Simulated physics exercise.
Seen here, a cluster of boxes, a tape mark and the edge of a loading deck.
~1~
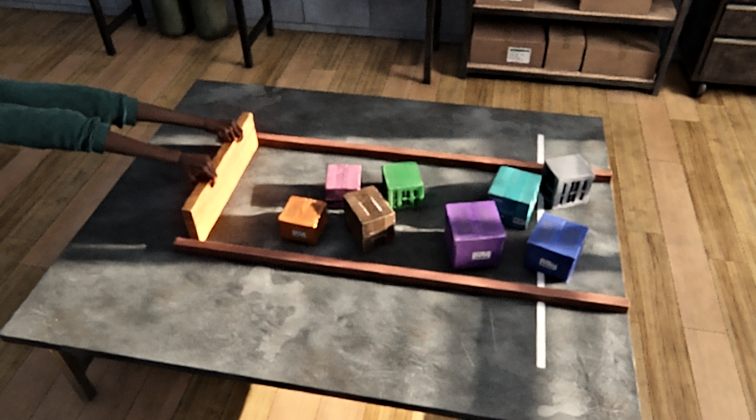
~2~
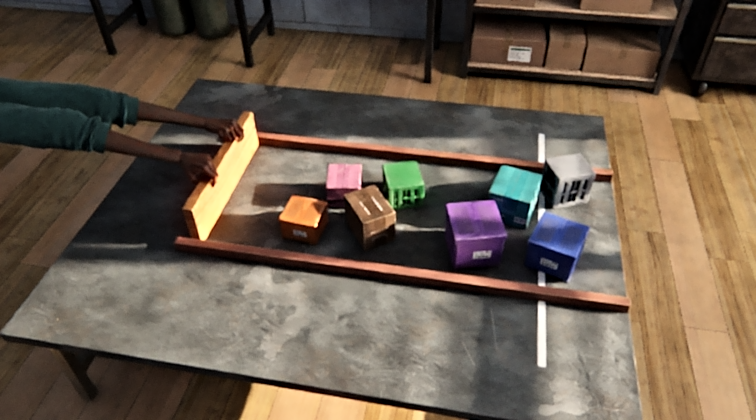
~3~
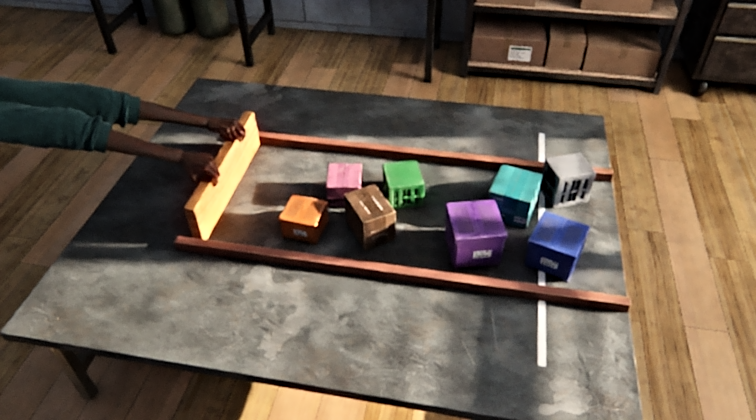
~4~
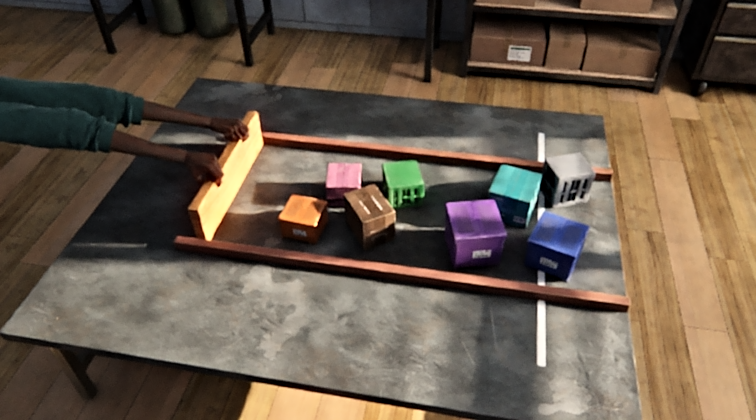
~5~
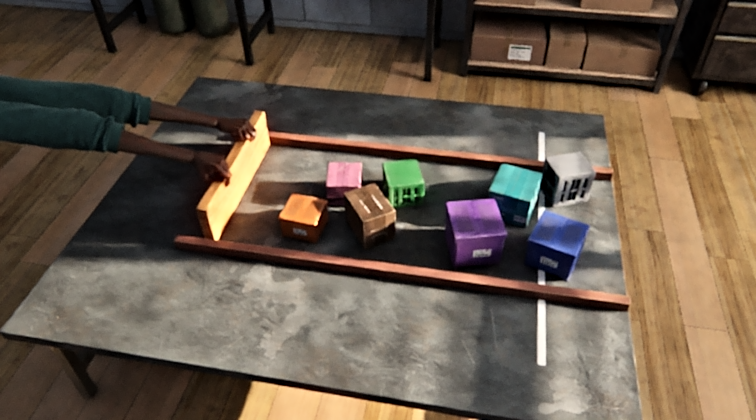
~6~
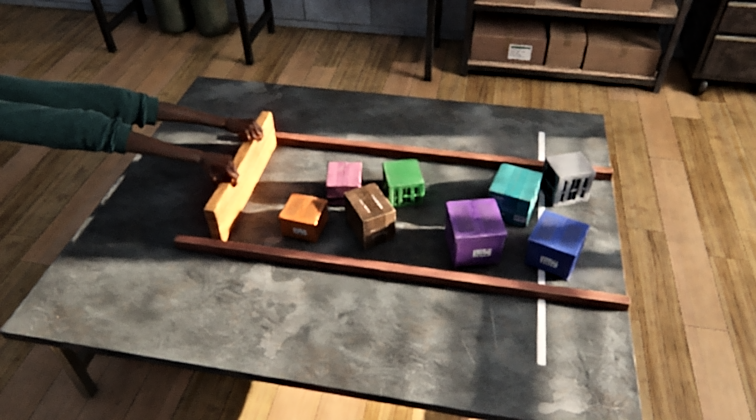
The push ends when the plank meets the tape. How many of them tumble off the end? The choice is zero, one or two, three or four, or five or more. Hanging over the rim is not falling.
As it turns out, the number that fall off is three or four.
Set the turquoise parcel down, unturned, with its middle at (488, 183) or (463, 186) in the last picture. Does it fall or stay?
In turn it drops off; is lost.
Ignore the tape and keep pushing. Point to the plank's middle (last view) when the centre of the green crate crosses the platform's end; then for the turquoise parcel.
For the green crate at (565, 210), for the turquoise parcel at (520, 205).
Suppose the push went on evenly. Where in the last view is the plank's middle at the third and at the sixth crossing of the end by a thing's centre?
At (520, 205) for the third, at (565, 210) for the sixth.
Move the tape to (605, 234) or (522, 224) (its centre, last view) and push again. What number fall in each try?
It would be 8 and 3.
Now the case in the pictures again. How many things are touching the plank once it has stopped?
2 of them.
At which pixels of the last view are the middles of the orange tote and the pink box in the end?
The orange tote stops around (564, 250); the pink box around (561, 211).
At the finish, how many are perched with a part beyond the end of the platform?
Overhanging: 0.
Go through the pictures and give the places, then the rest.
Grey crate (566, 182); blue tote (555, 248); turquoise parcel (513, 197); plank (224, 174); tape (541, 229), in the first picture.
Blue tote (556, 247); plank (225, 173), in the second picture.
Turquoise parcel (514, 196); purple tote (474, 235), in the third picture.
Grey crate (566, 180); green crate (402, 185), in the fourth picture.
Blue tote (556, 246); brown parcel (370, 216), in the fifth picture.
Grey crate (566, 179); blue tote (556, 245); turquoise parcel (514, 195); plank (244, 174); tape (542, 226), in the sixth picture.
Early on, none off yet; grey crate at rest near (566, 179); blue tote at rest near (556, 245); turquoise parcel at rest near (514, 195).
A while later, none off yet; grey crate travelled about its own width near (612, 181); blue tote travelled about its own width near (634, 251); turquoise parcel travelled about its own width near (578, 204).
Finally, the number that fall off is three or four; lost, purple tote, turquoise parcel, blue tote and grey crate.
